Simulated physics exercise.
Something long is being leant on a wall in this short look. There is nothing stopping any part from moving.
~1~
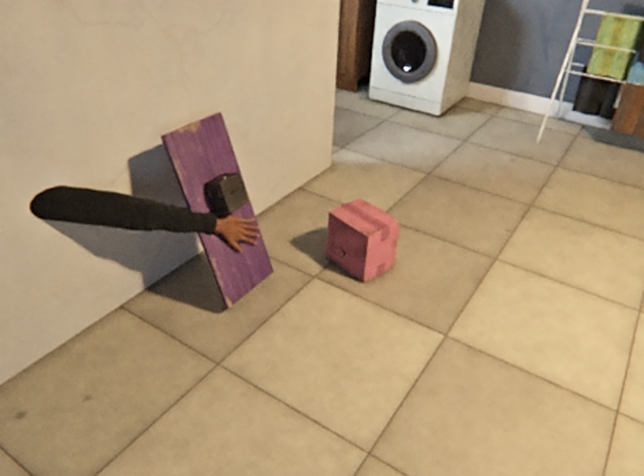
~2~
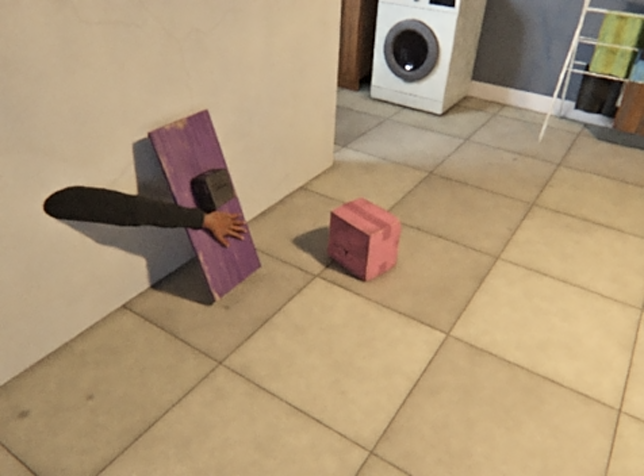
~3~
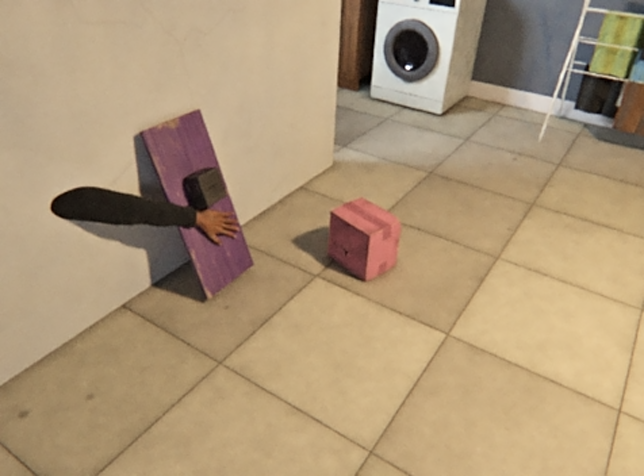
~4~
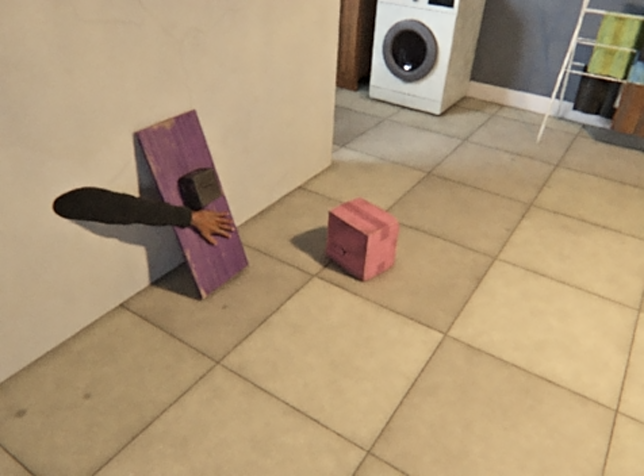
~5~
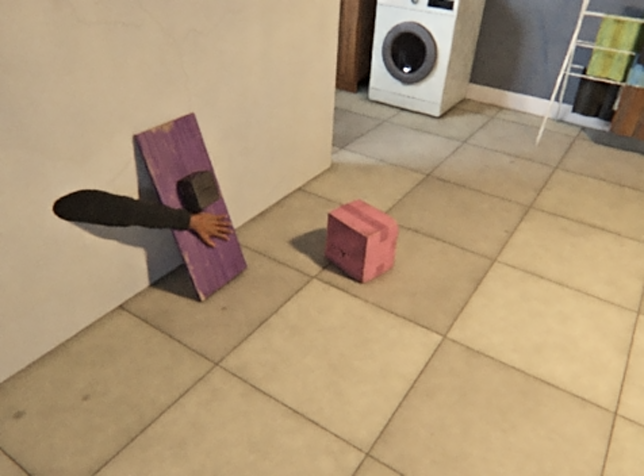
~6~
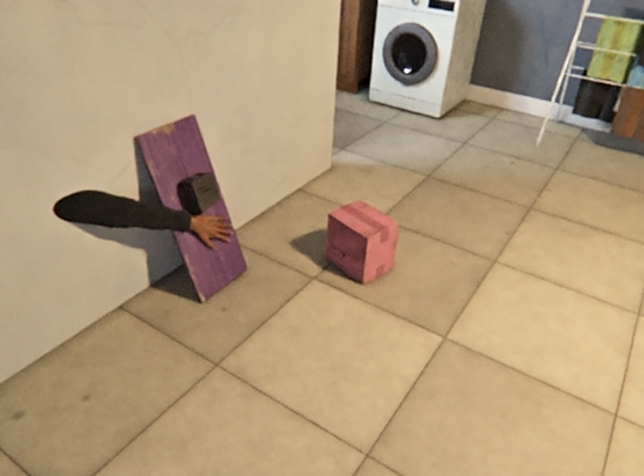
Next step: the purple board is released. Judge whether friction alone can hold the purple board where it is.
It rests where it is.
Then, 0.30 s after the last picture, nothing has stirred.
Then, 0.70 s after the last picture, purple board resting near (197, 210).
At rest, both in place. Seen from the same camera at the end, purple board near (197, 210). The board remains leaning.
